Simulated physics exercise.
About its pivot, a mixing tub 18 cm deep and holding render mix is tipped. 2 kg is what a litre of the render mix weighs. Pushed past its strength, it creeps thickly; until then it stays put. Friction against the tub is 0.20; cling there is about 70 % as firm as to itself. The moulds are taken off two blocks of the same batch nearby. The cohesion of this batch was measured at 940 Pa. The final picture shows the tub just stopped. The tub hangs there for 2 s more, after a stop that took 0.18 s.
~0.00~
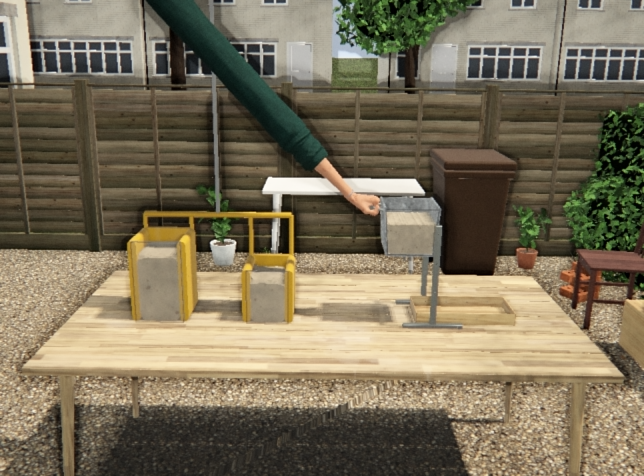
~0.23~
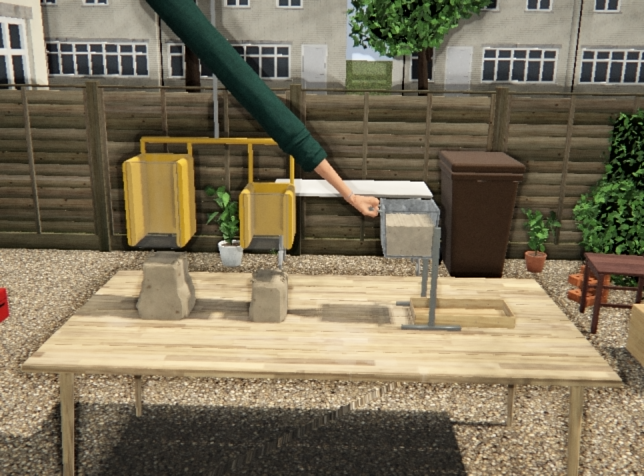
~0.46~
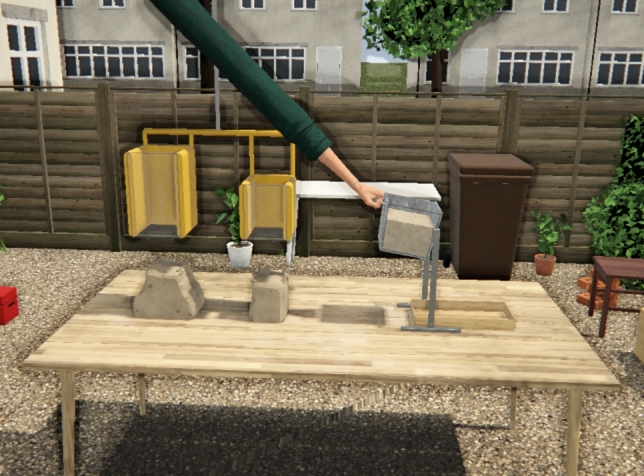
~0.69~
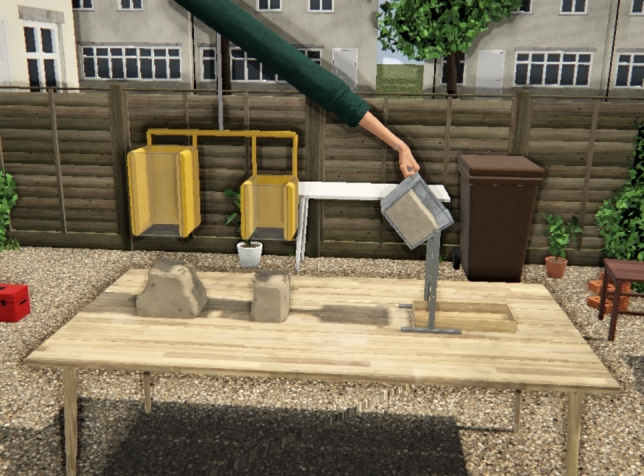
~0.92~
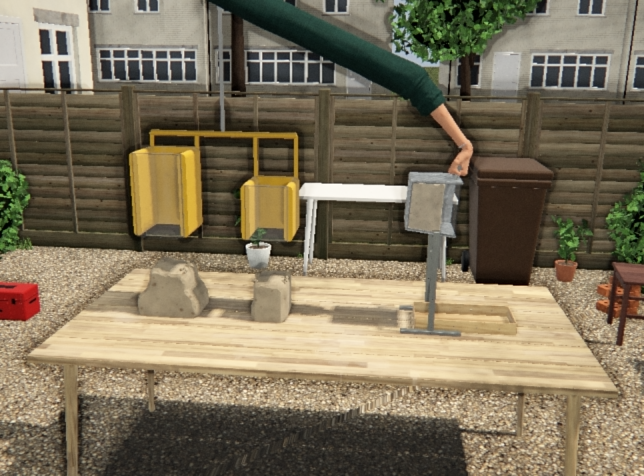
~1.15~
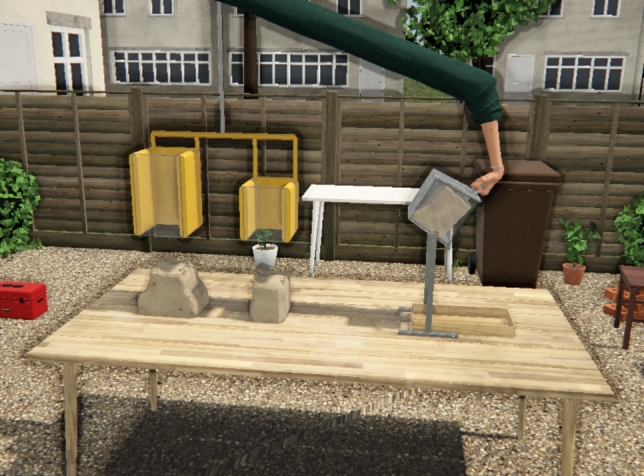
Yellow moulds lifting off two grey-brown blocks, the left one slumping, before a green-sleeved arm tilts a tub of mix rightward.
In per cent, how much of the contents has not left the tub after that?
Expect about 6 out of 100.
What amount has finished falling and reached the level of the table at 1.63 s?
I'd say about 95 per cent of it.
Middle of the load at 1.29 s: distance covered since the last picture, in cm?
Something like 9 cm, I'd say.
After 1.29 s, the tub is at 120 degrees and holds 54 %.
After 1.46 s, the tub is at 120 degrees and holds 6 %.
After 1.63 s, the tub is at 120 degrees and holds 6 %.
After 1.80 s, the tub is at 120 degrees and holds 6 %.
After 3.15 s, the tub is at 120 degrees and holds 6 %.
